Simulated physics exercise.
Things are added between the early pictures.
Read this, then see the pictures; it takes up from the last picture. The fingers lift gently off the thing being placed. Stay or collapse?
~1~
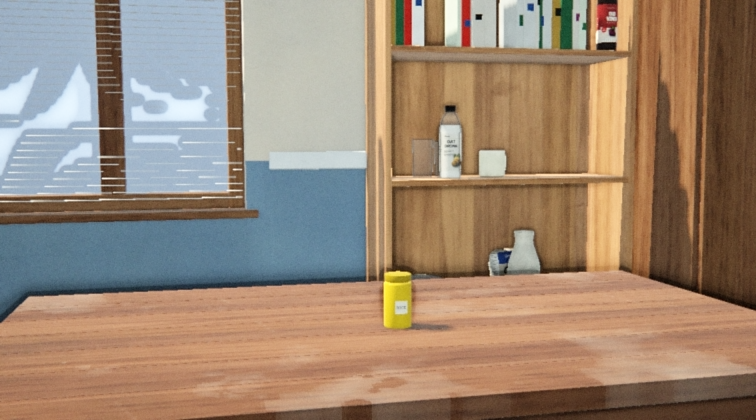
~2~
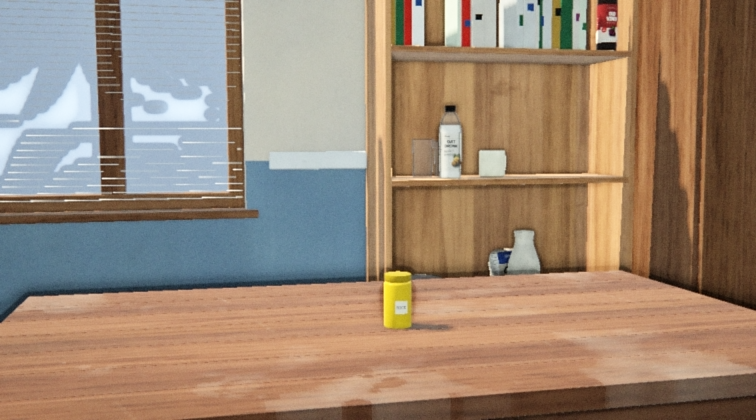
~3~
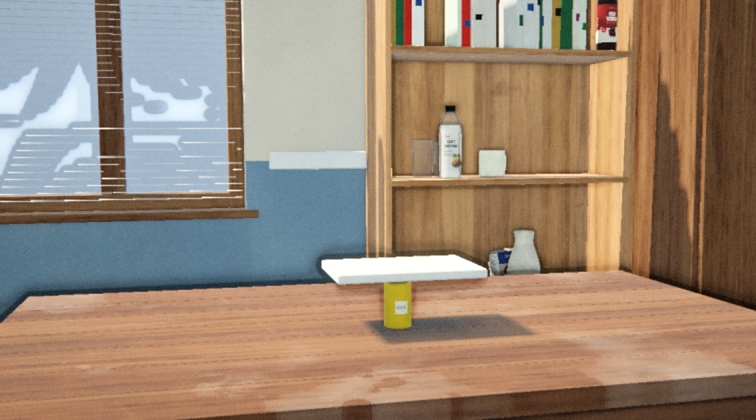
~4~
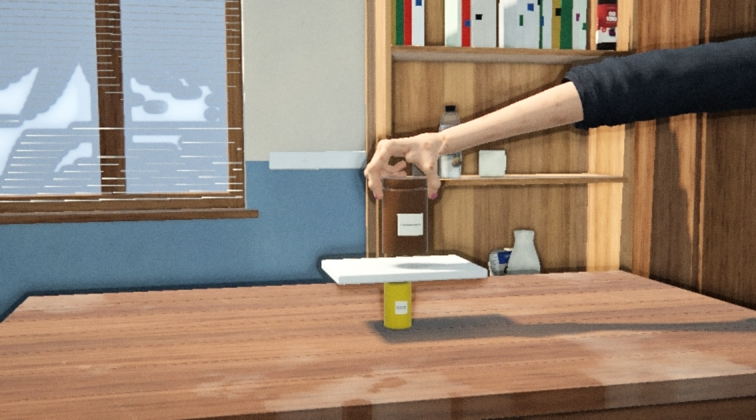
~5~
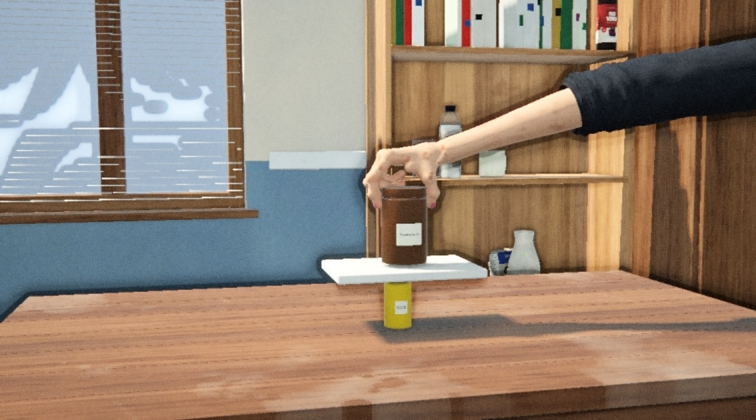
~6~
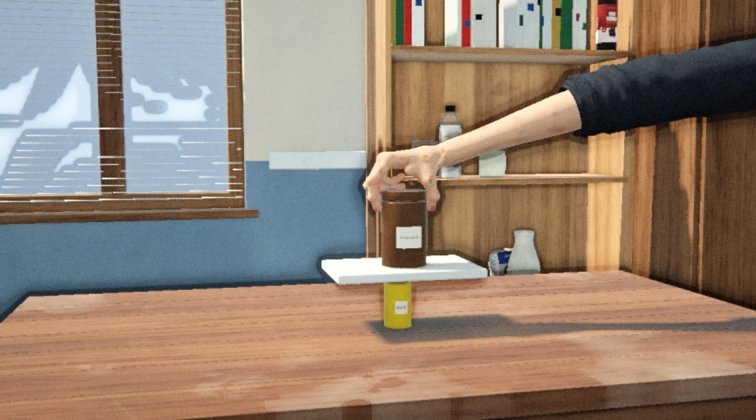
It will stand firm.
Then, 0.10 s past the last view, nothing moves.
Then, 0.40 s past the last view, brown jar resting near (404, 228).
Finally, all 3 still in place. Final places as the last picture's camera would see them, brown jar near (404, 228). The stack holds.
